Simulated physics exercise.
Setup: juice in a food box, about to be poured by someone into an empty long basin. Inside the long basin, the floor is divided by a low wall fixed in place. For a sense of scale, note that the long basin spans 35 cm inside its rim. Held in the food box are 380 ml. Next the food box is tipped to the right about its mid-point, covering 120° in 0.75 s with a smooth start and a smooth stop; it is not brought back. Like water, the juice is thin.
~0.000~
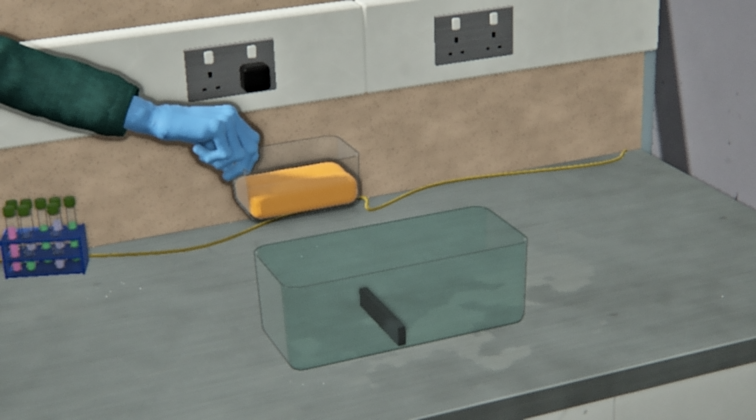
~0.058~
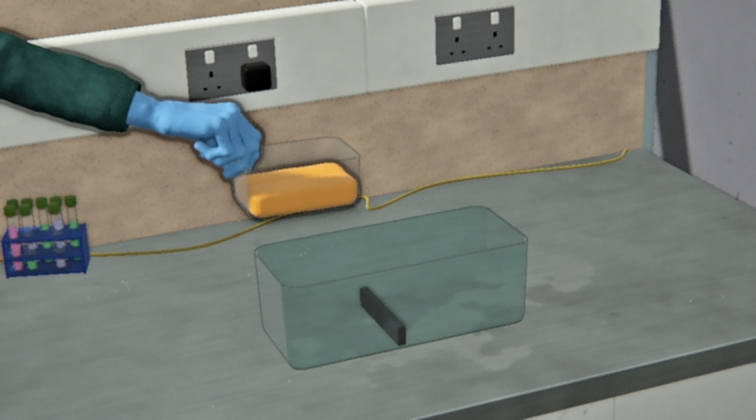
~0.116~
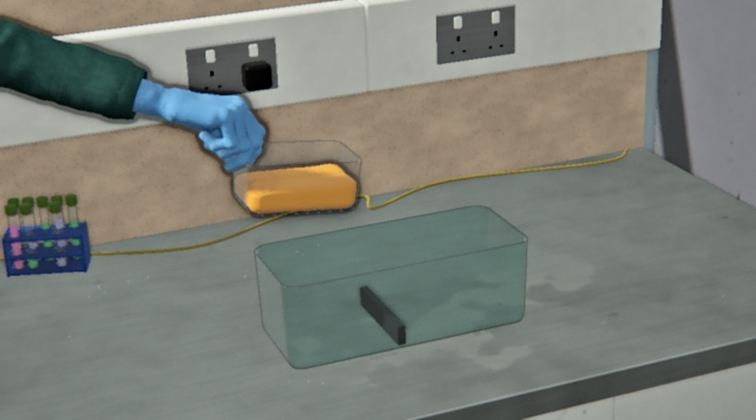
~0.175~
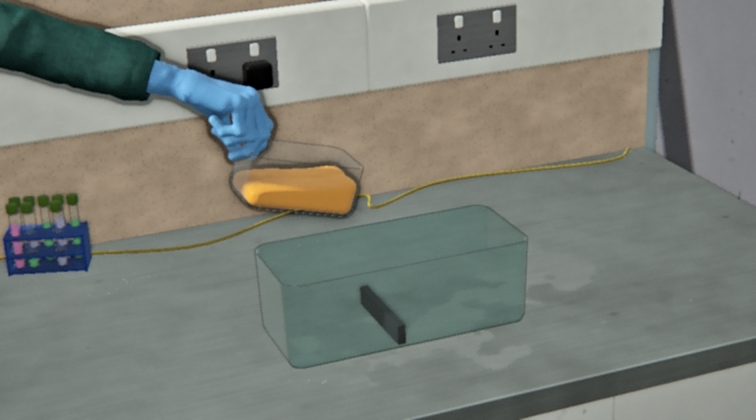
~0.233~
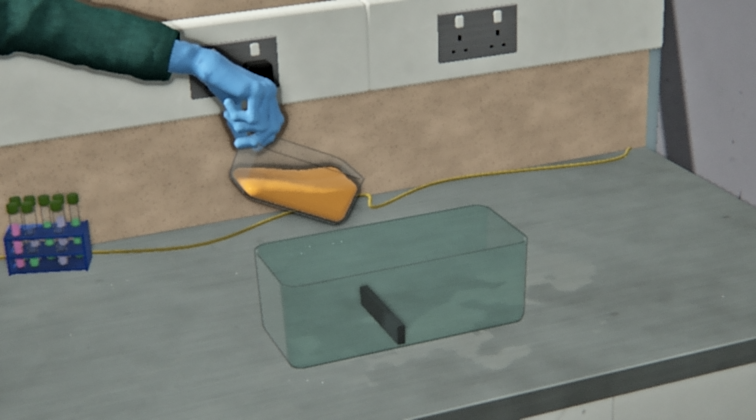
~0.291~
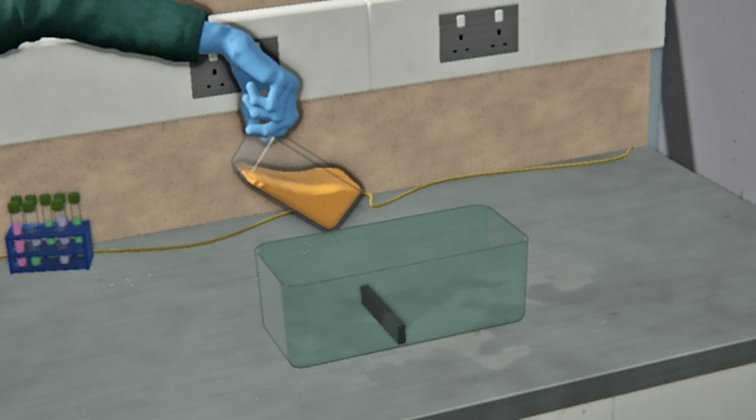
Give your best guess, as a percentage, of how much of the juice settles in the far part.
I would say 47 per cent of it settles there.
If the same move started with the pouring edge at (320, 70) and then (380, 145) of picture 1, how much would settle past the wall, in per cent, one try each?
I'd say 30 percent on the first go, 70 percent on the next.
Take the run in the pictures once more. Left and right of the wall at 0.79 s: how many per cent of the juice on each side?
Lab note: Left near 52, right near 46.
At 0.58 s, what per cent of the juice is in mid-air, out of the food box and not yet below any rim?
I'd say close to 14 per cent.
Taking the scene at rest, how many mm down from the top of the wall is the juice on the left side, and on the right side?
Looks like roughly 18 mm on the left and roughly 22 mm on the right.
Then, 0.58 s in, the tilt is 105° and 12 per cent is still to pour, 36 is left of the wall and 38 right of it.
Then, 0.79 s in, the tilt is 120° and 1 per cent is still to pour, 51 is left of the wall and 45 right of it.
Then, 1.01 s in, the tilt is 120° and 0 per cent is still to pour, 53 is left of the wall and 47 right of it.
Then, 1.25 s in, the tilt is 120° and 0 per cent is still to pour, 53 is left of the wall and 47 right of it.
Finally, 53 per cent lies left of the wall, 47 right of it and 1 outside.
